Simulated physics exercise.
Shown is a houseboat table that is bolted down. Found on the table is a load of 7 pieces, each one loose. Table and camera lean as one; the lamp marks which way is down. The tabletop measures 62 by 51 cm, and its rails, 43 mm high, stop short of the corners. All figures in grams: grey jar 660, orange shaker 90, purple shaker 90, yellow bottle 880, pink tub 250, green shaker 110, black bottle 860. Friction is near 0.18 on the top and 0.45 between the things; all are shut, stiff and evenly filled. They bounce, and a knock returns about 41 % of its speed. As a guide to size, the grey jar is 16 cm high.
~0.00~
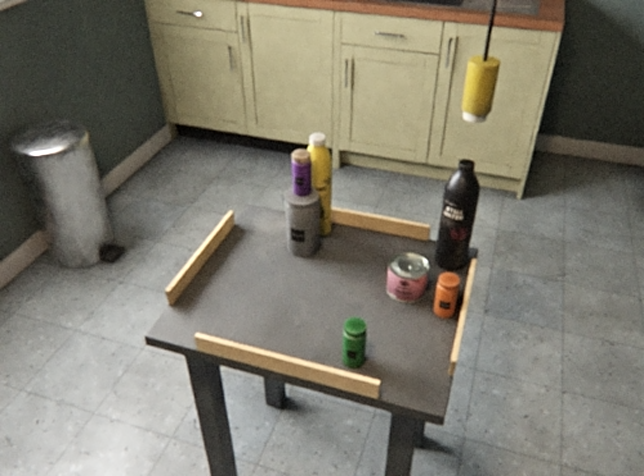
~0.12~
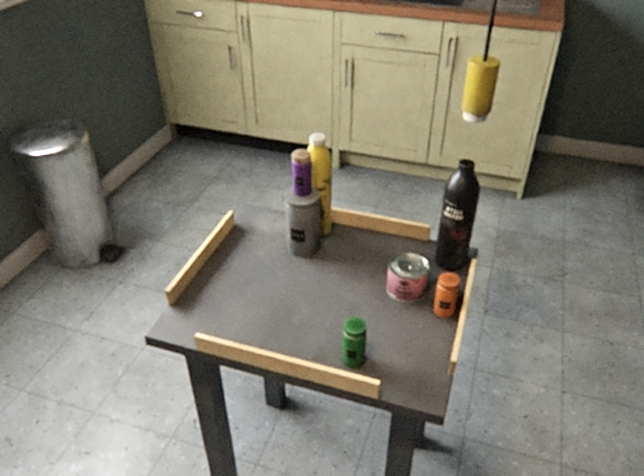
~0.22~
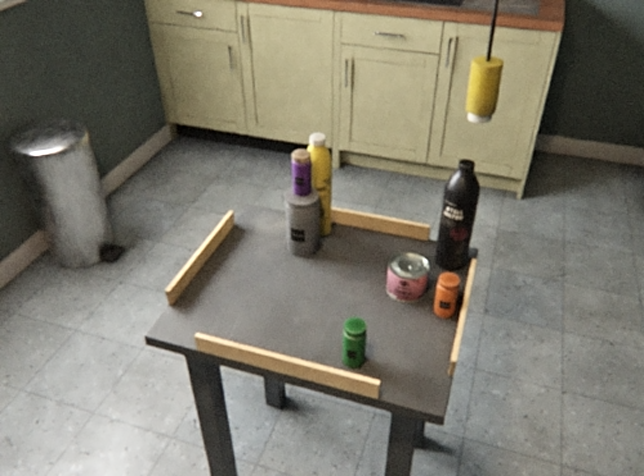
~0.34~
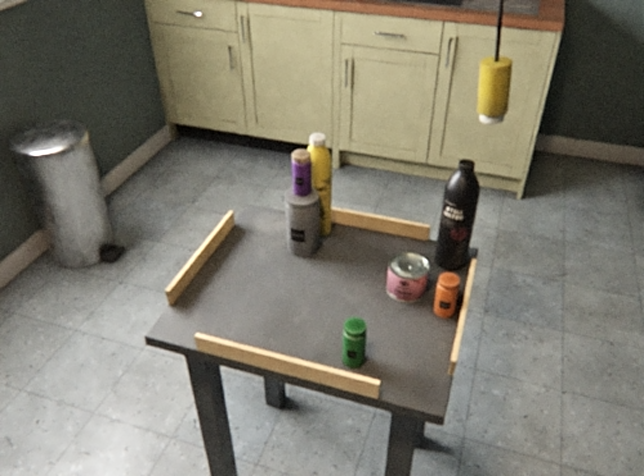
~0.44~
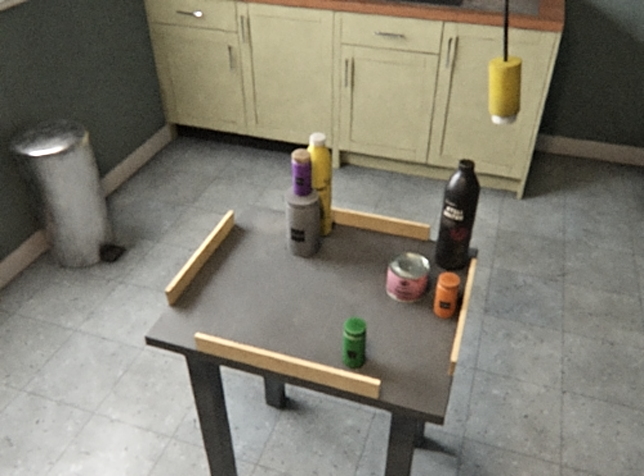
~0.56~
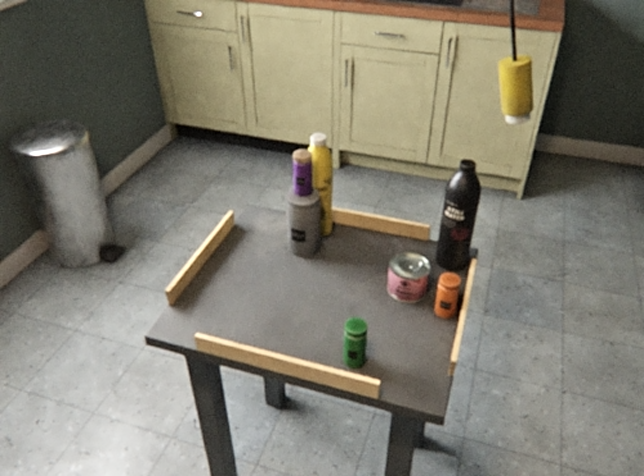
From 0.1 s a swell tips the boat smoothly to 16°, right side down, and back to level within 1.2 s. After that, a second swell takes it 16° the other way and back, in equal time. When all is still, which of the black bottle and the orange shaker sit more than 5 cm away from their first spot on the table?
The black bottle is out of place; the orange shaker is out of place.
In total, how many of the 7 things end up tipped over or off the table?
My answer is 1.
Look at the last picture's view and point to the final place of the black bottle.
Roughly (472, 441).
Around 0.96 s, floor tilted 10°, right side down; black bottle now off the table; orange shaker shifted 2 cm near (453, 300); purple shaker shifted 9 cm.
Around 1.36 s, boat level; orange shaker shifted 2 cm near (453, 300); yellow bottle shifted 15 cm; purple shaker shifted 15 cm.
Around 1.86 s, floor tilted 16°, left side down; yellow bottle shifted 14 cm; purple shaker shifted 14 cm; grey jar shifted 14 cm.
Around 2.26 s, floor tilted 6°, left side down; orange shaker shifted 10 cm near (401, 288); pink tub shifted 3 cm; yellow bottle shifted 3 cm.
Finally (3.3 s), off the table, black bottle; not toppled but over 5 cm from the start, orange shaker and pink tub; the other 4 still in place (within 5 cm). Final places as that camera would see them, black bottle near (472, 442), orange shaker near (387, 286).
